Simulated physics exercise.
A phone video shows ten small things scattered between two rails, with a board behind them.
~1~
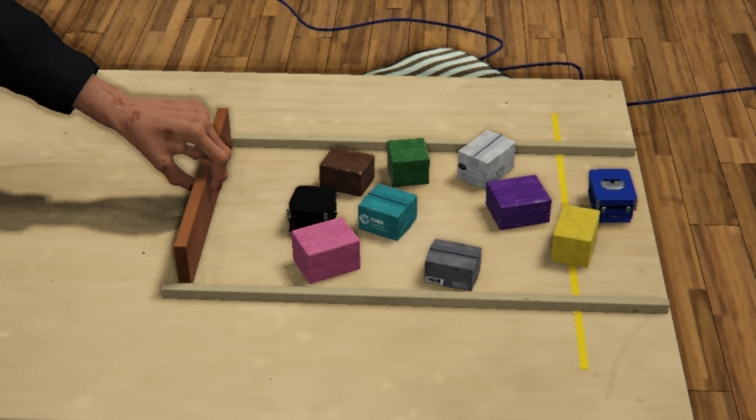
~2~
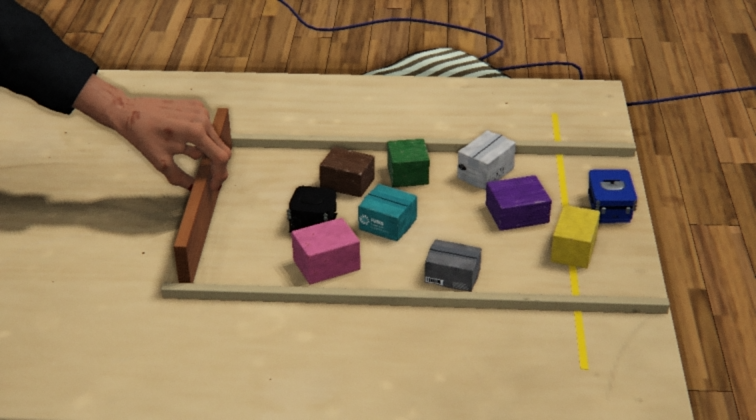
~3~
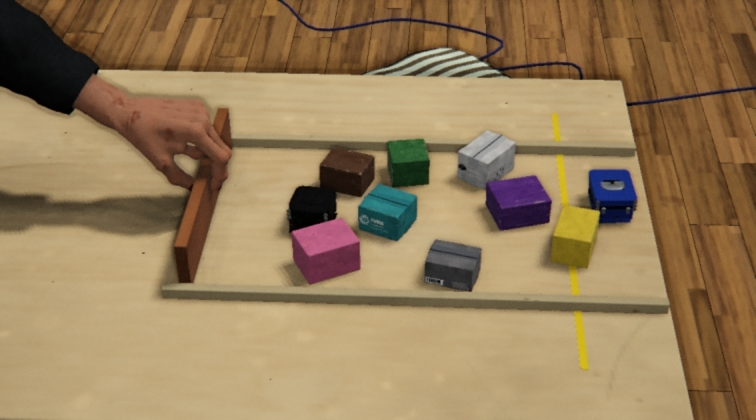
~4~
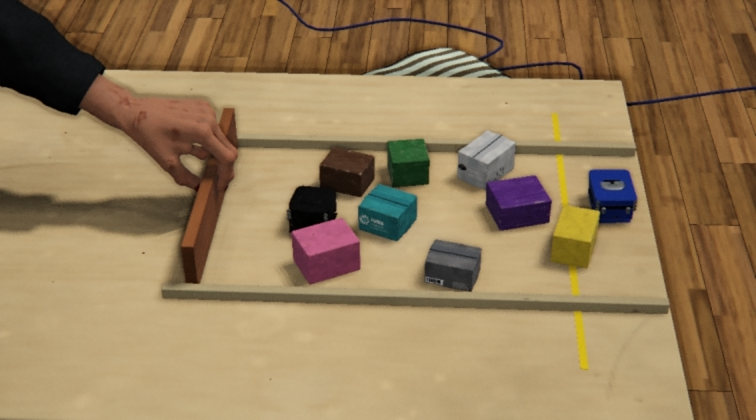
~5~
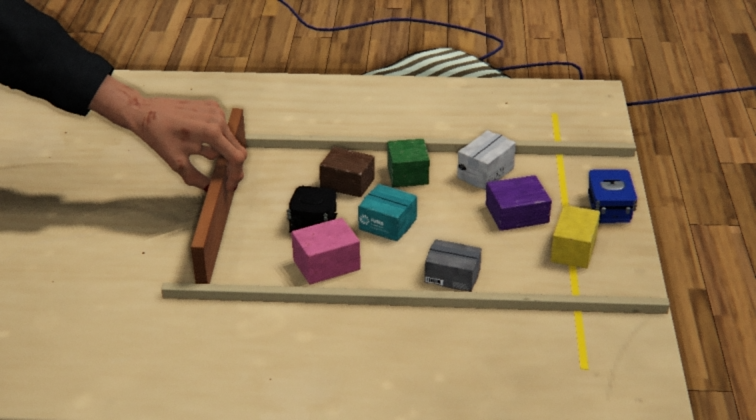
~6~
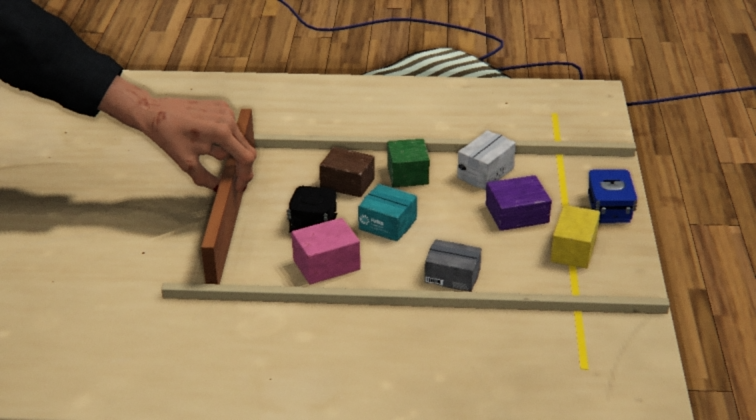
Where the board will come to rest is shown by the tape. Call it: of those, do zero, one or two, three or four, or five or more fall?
Three or four fall.
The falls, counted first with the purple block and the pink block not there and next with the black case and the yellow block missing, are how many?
2 in the first case and 2 in the second.
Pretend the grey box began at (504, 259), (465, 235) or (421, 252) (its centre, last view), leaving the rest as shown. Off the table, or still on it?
Try by try, it stays put, then stays put, then stays put.
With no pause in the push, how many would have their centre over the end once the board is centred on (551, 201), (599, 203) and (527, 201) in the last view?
The counts: 3, 7 and 1.
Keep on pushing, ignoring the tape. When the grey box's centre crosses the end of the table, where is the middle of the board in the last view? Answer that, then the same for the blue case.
Its middle is around (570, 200) and around (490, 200).
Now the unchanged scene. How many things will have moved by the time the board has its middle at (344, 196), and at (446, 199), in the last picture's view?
The count reaches 5 first and 8 second.
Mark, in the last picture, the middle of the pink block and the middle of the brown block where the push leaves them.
Roughly (603, 268), and the other roughly (586, 175).
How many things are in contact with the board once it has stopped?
Number: 3.
Soon after, none off yet; blue case at rest near (611, 196); yellow block at rest near (575, 237); purple block at rest near (518, 202).
In the end, the number that fall off is three or four; gone, white box, purple block and blue case.
